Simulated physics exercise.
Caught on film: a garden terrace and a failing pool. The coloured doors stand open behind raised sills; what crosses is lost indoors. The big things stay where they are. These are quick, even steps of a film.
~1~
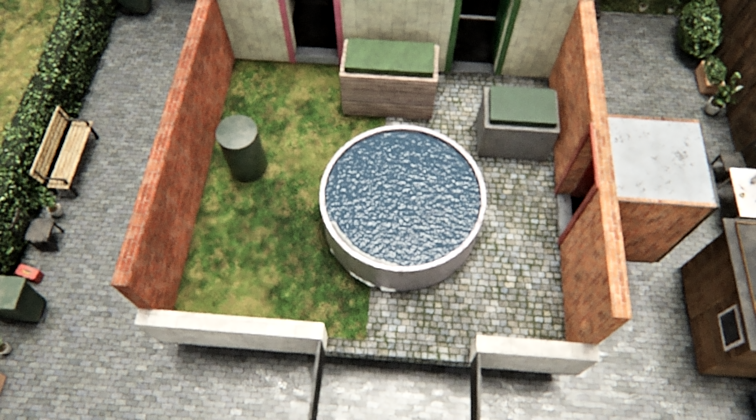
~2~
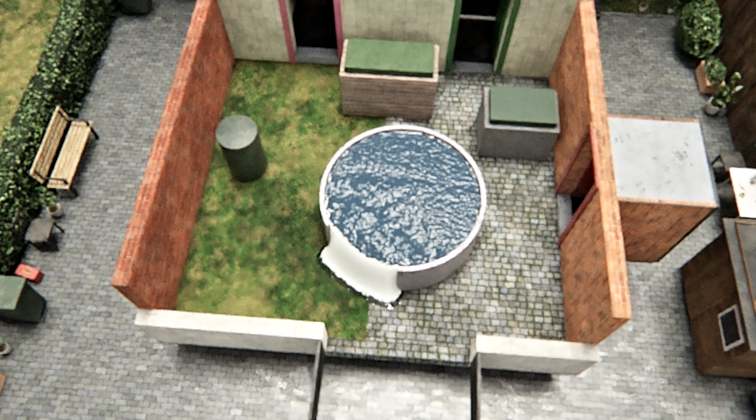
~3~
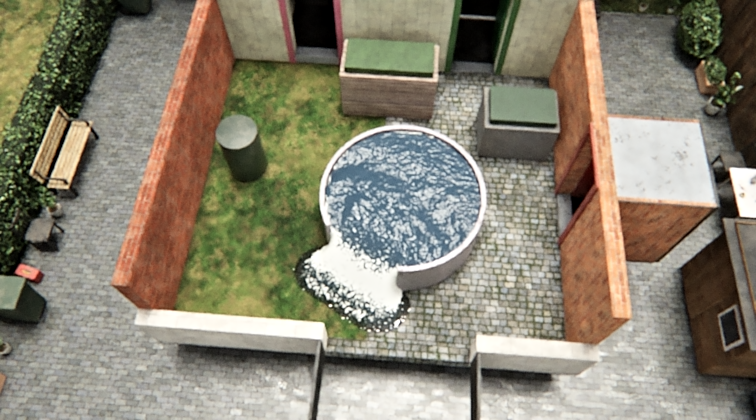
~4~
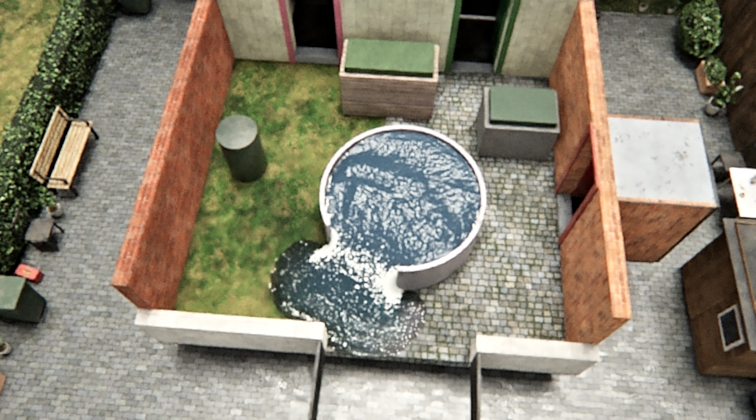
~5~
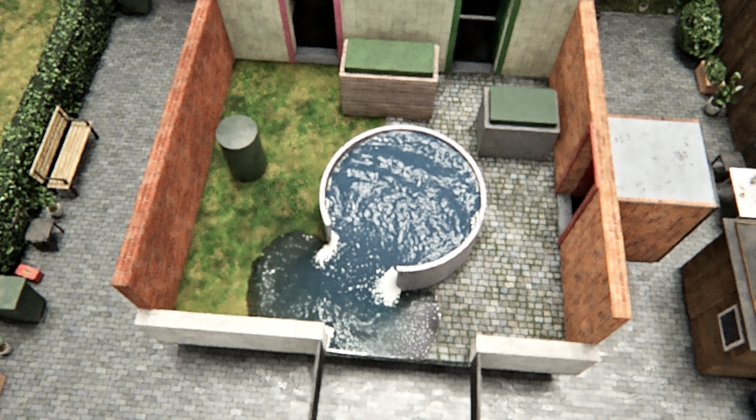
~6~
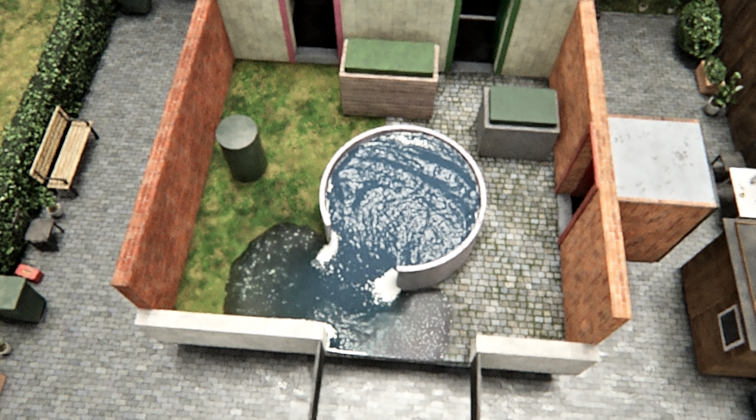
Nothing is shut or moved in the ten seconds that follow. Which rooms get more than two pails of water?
In the end: The green door admits no more than that; the red door admits no more than that; the pink door admits no more than that.
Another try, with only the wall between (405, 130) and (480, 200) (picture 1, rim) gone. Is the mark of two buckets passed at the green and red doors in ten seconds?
One by one: The green one takes more, the red one takes more.
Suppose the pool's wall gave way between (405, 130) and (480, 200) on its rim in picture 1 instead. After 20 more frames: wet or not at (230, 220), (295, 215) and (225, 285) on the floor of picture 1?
In that order: Clear, clear, clear.
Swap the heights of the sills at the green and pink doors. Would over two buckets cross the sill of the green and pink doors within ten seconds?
Then: Green door takes less; pink door takes more.
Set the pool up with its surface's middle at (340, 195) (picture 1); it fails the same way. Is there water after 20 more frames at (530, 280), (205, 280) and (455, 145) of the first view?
In that order: Wet, awash, clear.
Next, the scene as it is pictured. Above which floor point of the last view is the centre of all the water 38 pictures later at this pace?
Close to (319, 207).
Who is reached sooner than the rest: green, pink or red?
The one in pink.
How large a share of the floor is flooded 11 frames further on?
I make it 25 per cent.
A moment on, water covers 20 % of the floor; the green door not reached, the red door not reached, the pink door not reached.
Next, water covers 25 % of the floor; the green door not reached, the red door not reached, the pink door not reached.
Then, water covers 40 % of the floor; the green door not reached, the red door not reached, the pink door not reached.
Later, water covers 60 % of the floor; the green door not reached, the red door not reached, the pink door wet at the sill, nothing in.
In the end, water covers 80 % of the floor; the green door wet at the sill, nothing in, the red door wet at the sill, nothing in, the pink door wet at the sill, nothing in.
